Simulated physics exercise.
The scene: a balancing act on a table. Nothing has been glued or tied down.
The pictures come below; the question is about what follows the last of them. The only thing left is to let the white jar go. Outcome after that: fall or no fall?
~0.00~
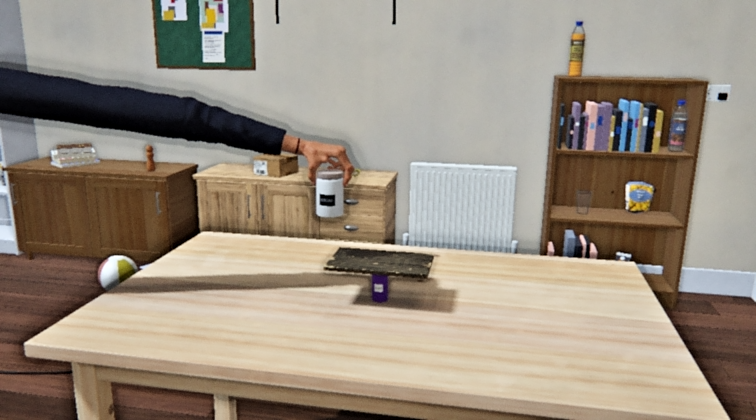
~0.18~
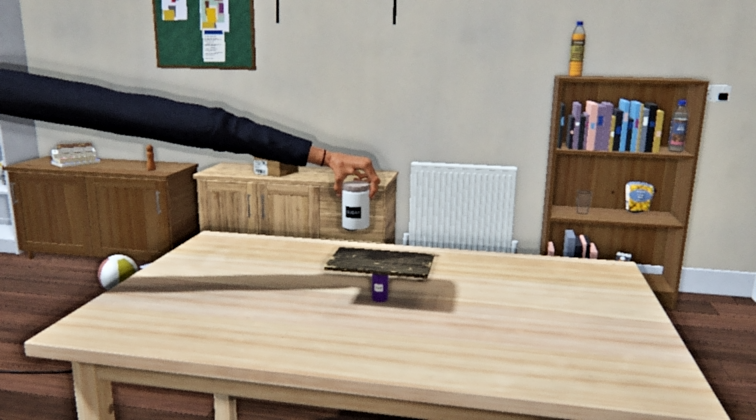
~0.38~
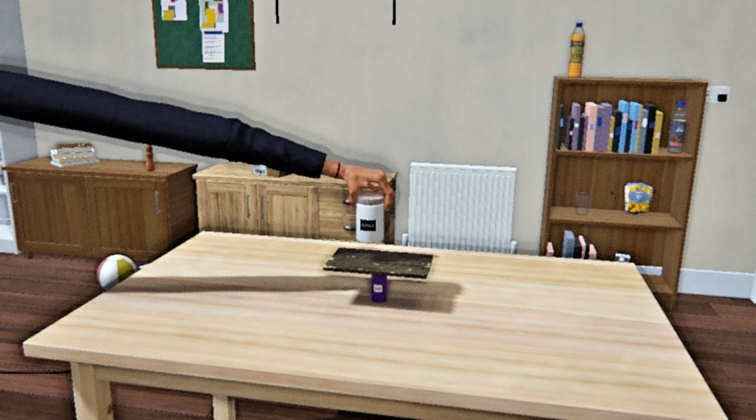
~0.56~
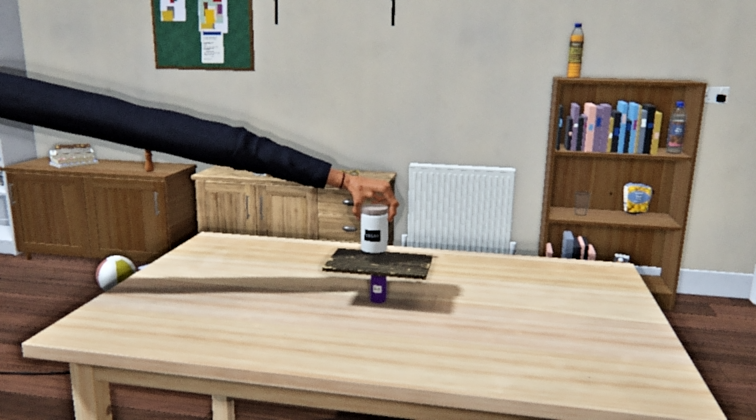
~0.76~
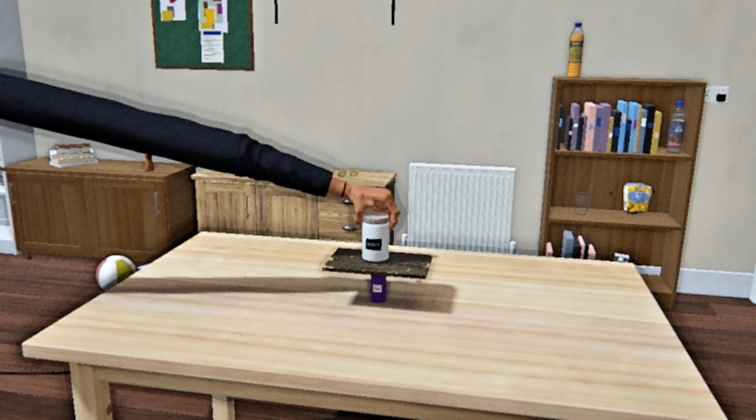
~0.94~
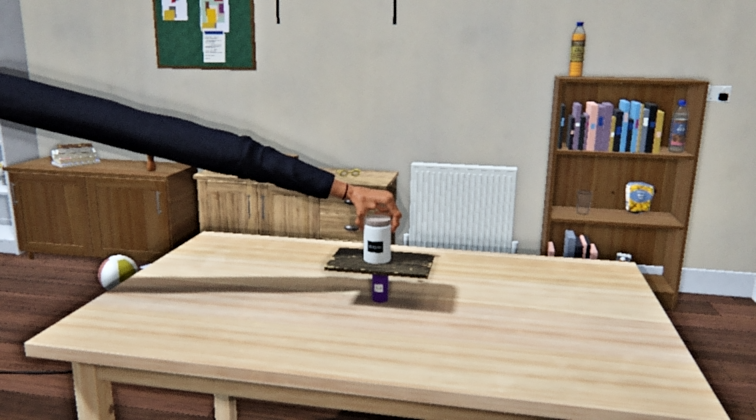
The stack endures.
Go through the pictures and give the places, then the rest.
In the first picture, on its way; white jar (330, 193); black board (381, 262).
In the second picture, on its way; white jar (356, 205); black board (381, 262).
In the third picture, on its way; white jar (370, 218); black board (380, 262).
In the fourth picture, on its way; white jar (375, 228); black board (379, 263).
In the fifth picture, on its way; white jar (376, 237); black board (379, 263).
In the sixth picture, set down, still held; white jar (378, 239); black board (381, 262).
By 1.24 s, all is still.
By 1.64 s, white jar resting near (378, 239).
When it is over (2.0 s), all 3 as before. End places, in pixels of the last picture, white jar near (378, 239). The stack keeps its balance.
